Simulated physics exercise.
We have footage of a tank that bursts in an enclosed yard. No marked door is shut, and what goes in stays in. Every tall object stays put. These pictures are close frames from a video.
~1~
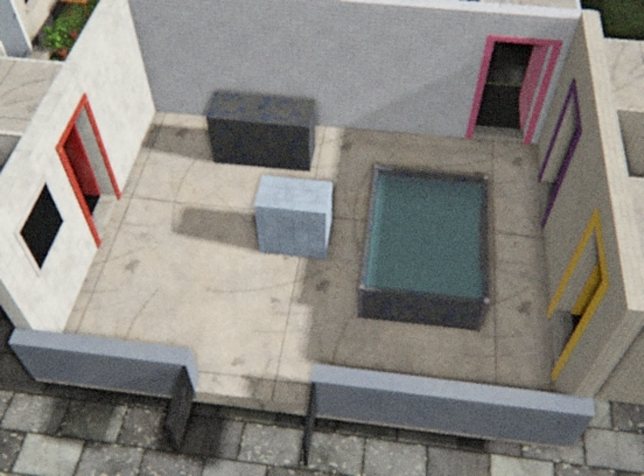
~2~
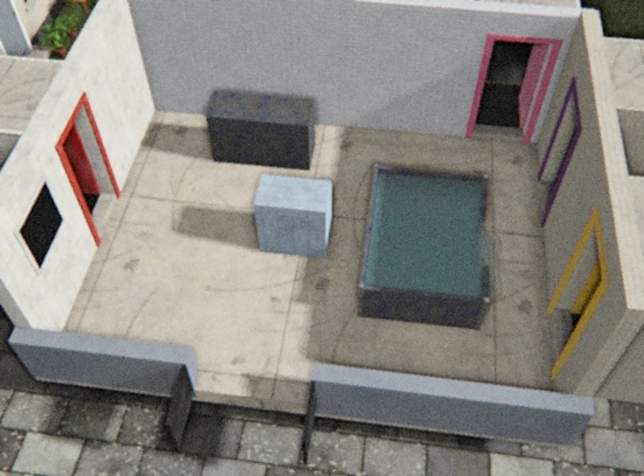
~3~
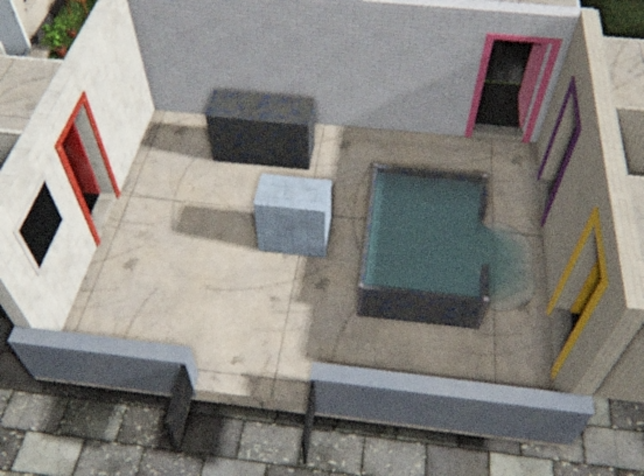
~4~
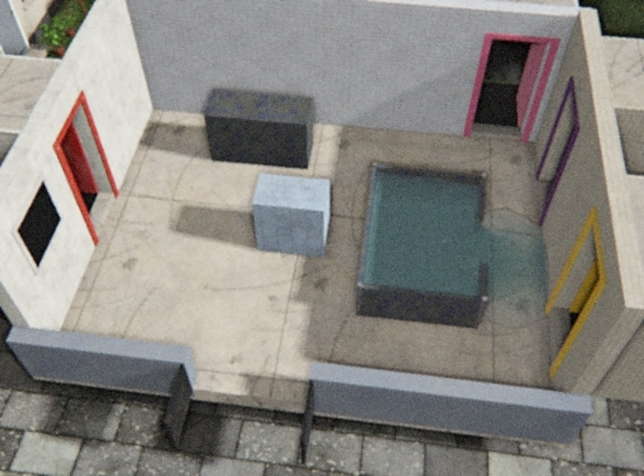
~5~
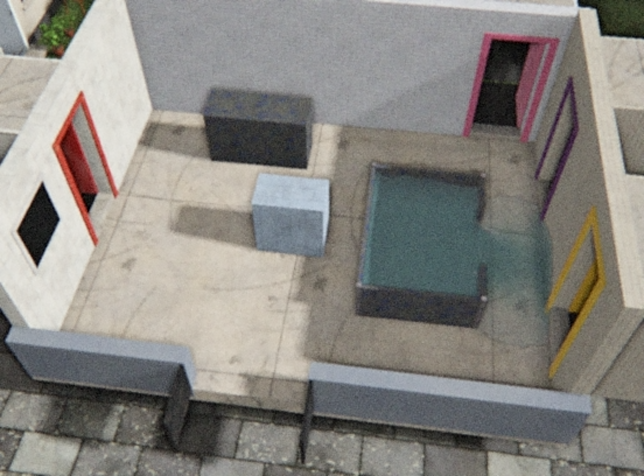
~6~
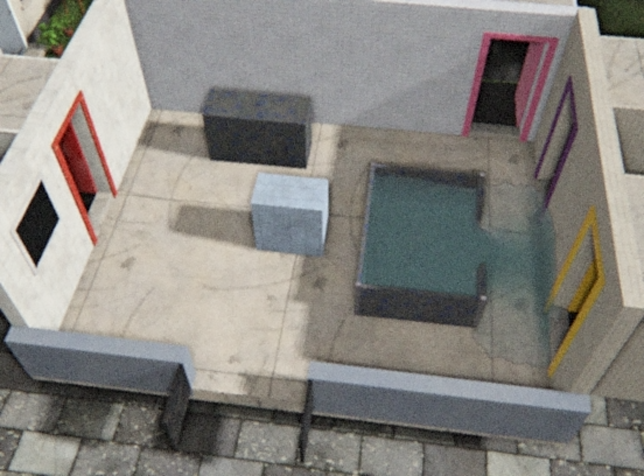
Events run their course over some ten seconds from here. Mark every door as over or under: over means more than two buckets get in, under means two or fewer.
Pink door - over; purple door - over; yellow door - under; red door - under.
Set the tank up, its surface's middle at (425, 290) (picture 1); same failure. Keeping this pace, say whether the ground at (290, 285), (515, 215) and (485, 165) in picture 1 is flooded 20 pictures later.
Log: No flood; flood; flood.
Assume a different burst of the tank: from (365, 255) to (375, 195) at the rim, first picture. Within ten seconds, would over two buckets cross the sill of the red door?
Check on red - it keeps within bounds.
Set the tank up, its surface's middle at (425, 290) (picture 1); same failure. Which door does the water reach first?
It's the one in yellow.
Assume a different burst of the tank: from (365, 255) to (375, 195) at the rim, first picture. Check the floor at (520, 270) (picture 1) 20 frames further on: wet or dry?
Answer: Clear.
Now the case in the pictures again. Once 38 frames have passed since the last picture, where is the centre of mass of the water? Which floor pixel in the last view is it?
That comes out near (359, 256).
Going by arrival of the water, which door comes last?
That is the red door.
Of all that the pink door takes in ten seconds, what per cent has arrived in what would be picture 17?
Close to 25 percent.
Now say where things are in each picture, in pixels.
The tank at (427, 233) is whole and still, in the first frame.
The front is at (489, 234), out from the gap at (478, 254), in the second frame.
Water pours out at (477, 256) and has run to (523, 240), in the third frame.
Water pours out at (476, 255) and has run to (540, 229), in the fourth frame.
The front is at (538, 209), out from the gap at (475, 255), in the fifth frame.
The front is at (536, 190), out from the gap at (474, 254), in the sixth frame.
A moment on, water covers 15 % of the floor; the pink door not reached, the purple door under two buckets in, the yellow door under two buckets in, the red door not reached.
Next, water covers 25 % of the floor; the pink door over two buckets in, the purple door over two buckets in, the yellow door under two buckets in, the red door not reached.
Then, water covers 50 % of the floor; the pink door far over two buckets in, the purple door over two buckets in, the yellow door under two buckets in, the red door not reached.
Later, water covers 85 % of the floor; the pink door far over two buckets in, the purple door far over two buckets in, the yellow door under two buckets in, the red door wet at the sill, nothing in.
In the end, water covers 95 % of the floor; the pink door far over two buckets in, the purple door far over two buckets in, the yellow door under two buckets in, the red door wet at the sill, nothing in.
